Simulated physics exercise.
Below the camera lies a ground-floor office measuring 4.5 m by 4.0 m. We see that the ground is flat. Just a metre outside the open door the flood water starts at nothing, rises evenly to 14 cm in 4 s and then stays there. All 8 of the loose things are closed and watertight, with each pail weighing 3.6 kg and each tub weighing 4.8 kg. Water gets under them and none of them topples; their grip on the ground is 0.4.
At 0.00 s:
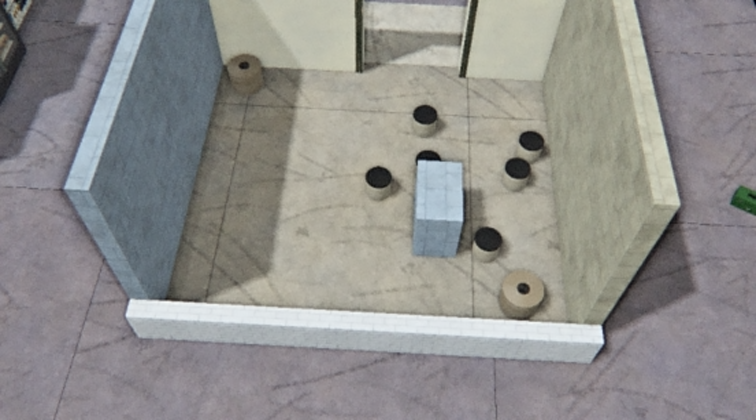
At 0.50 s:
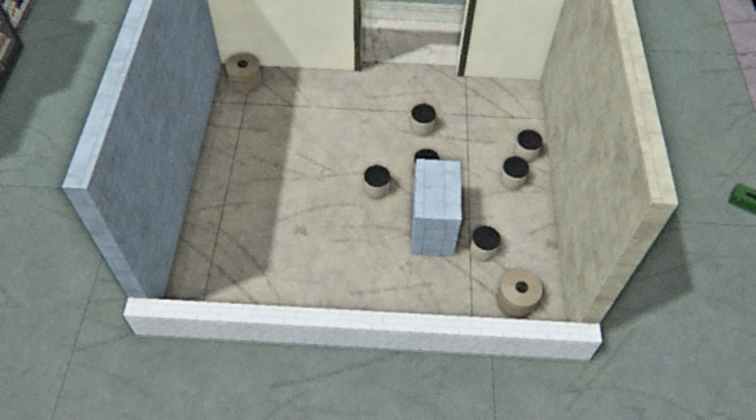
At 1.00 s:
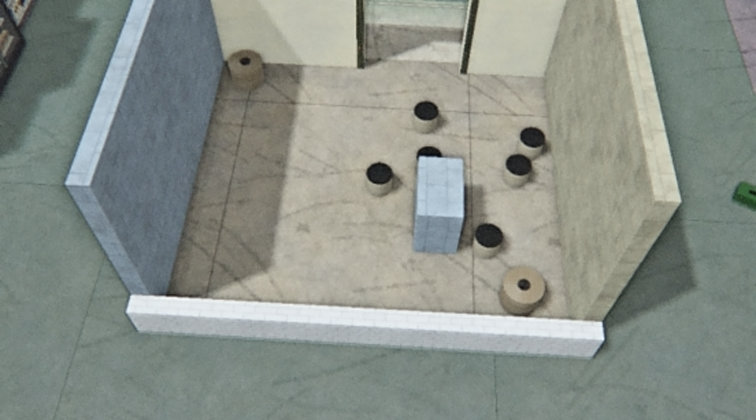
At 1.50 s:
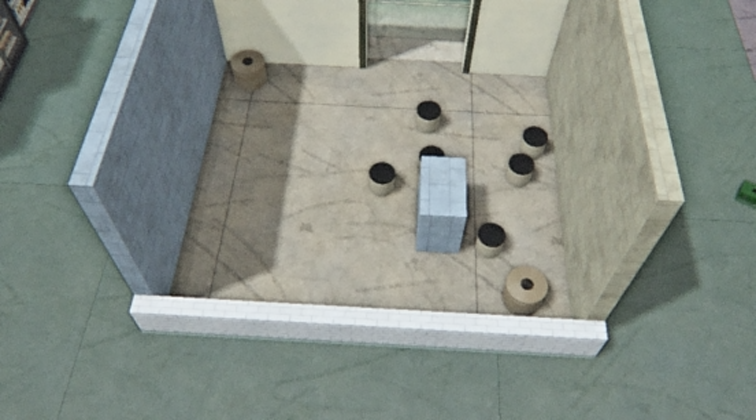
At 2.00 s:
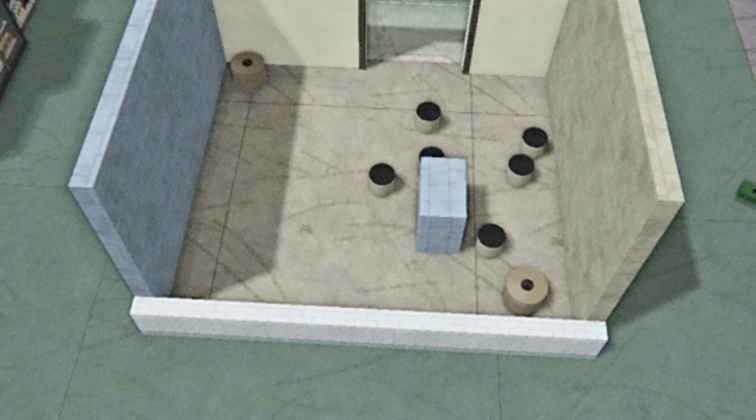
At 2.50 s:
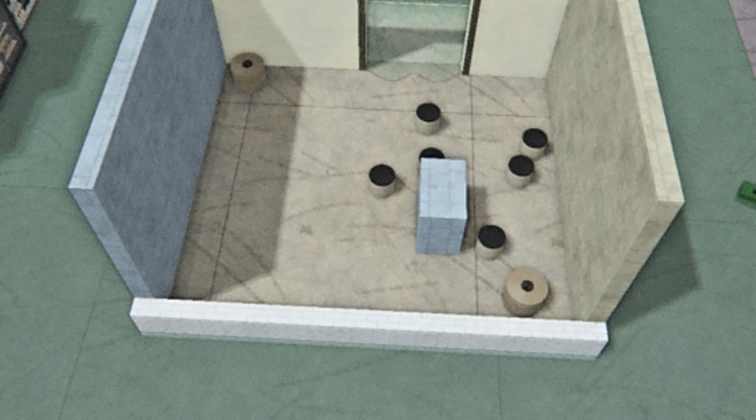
In the video, seen from above, greenish water spreads over the ground around a roofless room, then a thin edge of it creeps in through the doorway at the back, while the round containers and pale blue block inside stay still.
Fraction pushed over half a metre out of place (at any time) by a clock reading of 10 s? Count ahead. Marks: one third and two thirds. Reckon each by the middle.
It ends up in the central band.
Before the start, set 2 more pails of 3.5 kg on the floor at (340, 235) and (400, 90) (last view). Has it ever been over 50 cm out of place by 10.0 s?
Order as asked - beyond the cutoff and beyond the cutoff.
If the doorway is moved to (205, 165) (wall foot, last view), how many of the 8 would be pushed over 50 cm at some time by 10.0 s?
The count would be 3.
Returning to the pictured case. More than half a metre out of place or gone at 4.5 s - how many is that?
The number by then is 0.
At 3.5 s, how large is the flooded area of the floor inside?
My estimate is roughly 1.0 m2.
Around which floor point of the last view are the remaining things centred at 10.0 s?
Close to (454, 237).
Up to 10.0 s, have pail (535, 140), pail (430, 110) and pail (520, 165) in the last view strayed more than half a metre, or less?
First not as far, then farther, then farther.
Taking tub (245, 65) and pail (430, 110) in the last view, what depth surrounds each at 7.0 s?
First roughly 0 cm, second roughly 4 cm.
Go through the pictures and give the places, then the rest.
A pail at (488, 239), on the bottom; a pail at (379, 177), on the bottom; 0.0 m2 under water; 0 of 8 have shifted, in the first picture.
A pail at (487, 237) rests on the ground; a pail at (377, 175) rests on the ground; water covers 0.0 m2; 0 of 8 have shifted, in the second picture.
A pail at (489, 235), on the bottom; a pail at (379, 173), on the bottom; water covers 0.0 m2; 0 of 8 have shifted, in the third picture.
A pail at (492, 234) rests on the ground; a pail at (382, 172) rests on the ground; water covers 0.0 m2; 0 of 8 have shifted, in the fourth picture.
A pail at (492, 235), on the bottom; a pail at (382, 173), on the bottom; water covers 0.0 m2; 0 of 8 have shifted, in the fifth picture.
A pail at (492, 236), on the bottom; a pail at (382, 175), on the bottom; 0.1 m2 under water; 0 of 8 have shifted, in the sixth picture.
After 3.5 s 0 of 8 are over 50 cm from their spots; 0 afloat.
After 4.5 s 0 of 8 are over 50 cm from their spots; 0 afloat.
After 7.0 s 3 of 8 are over 50 cm from their spots; 1 afloat.
After 10.0 s 5 of 8 are over 50 cm from their spots, and 5 have been at some point; 6 afloat.
